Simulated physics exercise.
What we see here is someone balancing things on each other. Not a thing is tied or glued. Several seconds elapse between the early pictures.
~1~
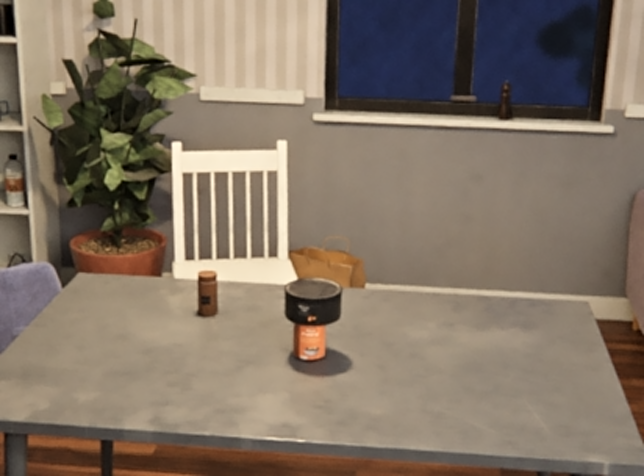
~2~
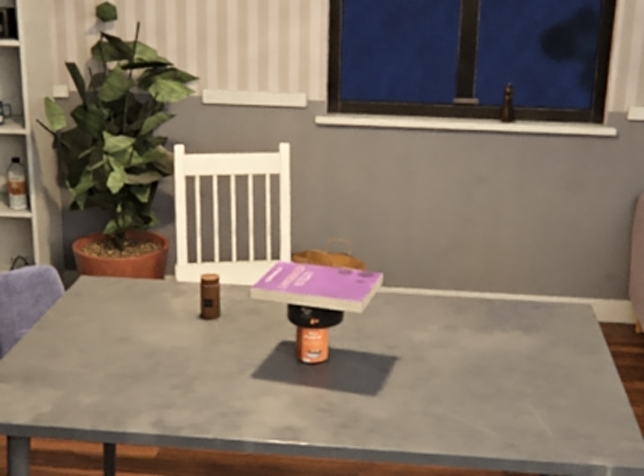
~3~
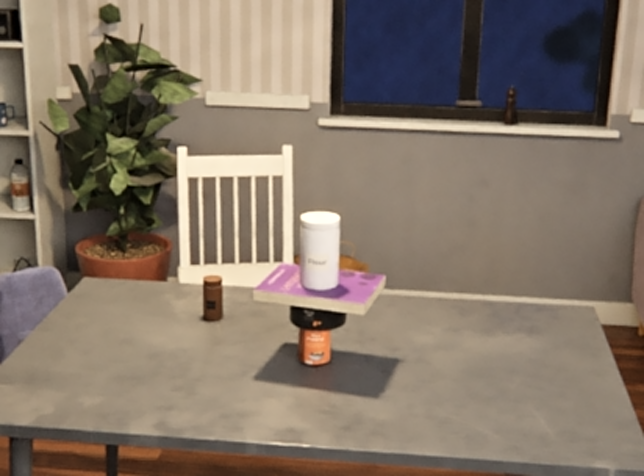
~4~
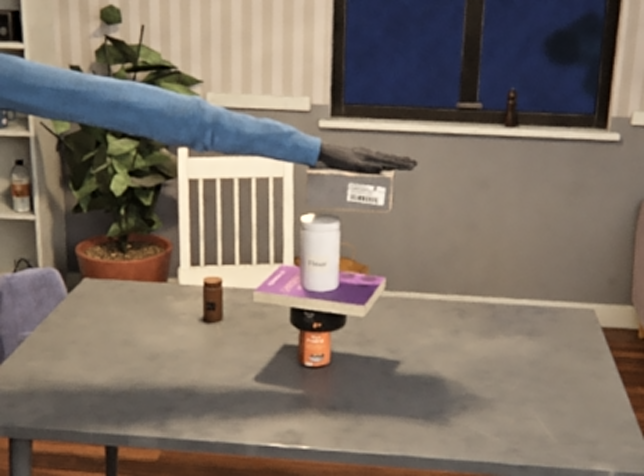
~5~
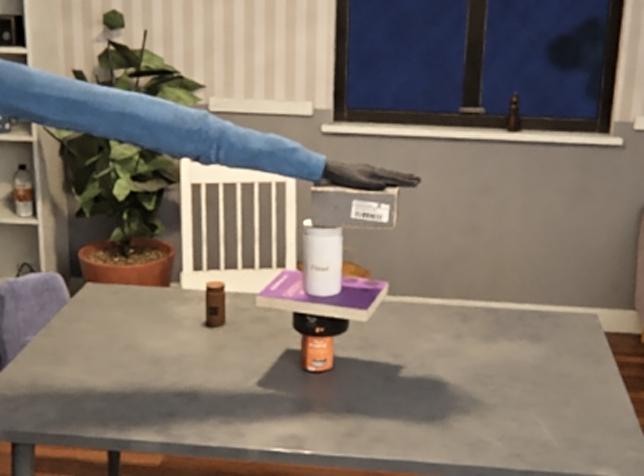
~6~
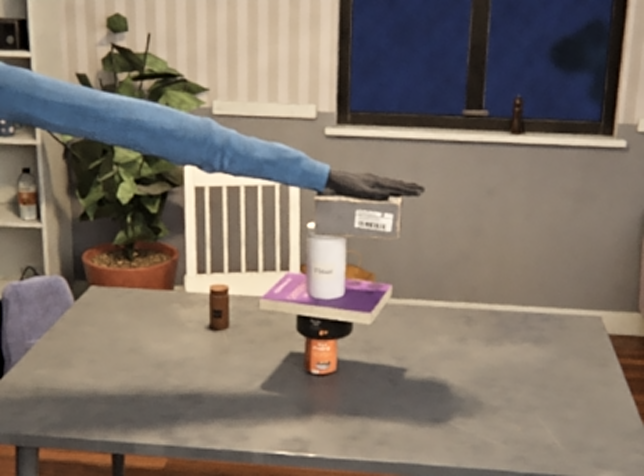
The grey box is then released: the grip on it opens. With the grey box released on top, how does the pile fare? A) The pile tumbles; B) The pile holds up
(A) The pile tumbles.
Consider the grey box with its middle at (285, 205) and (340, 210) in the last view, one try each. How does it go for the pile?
First case - pile falls; second case - pile steady.
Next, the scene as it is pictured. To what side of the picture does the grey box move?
Observed: The object is displaced in the rightward direction.
Then, 0.40 s on from there, grey box now fallen.
Then, 0.50 s on from there, things are still on the move.
Then, 0.60 s on from there, as before.
Then, 0.90 s on from there, grey box resting near (483, 366).
In the end, fallen, grey box; the other 5 unmoved. At the end, from the last picture's camera, grey box near (483, 366). The pile comes apart.
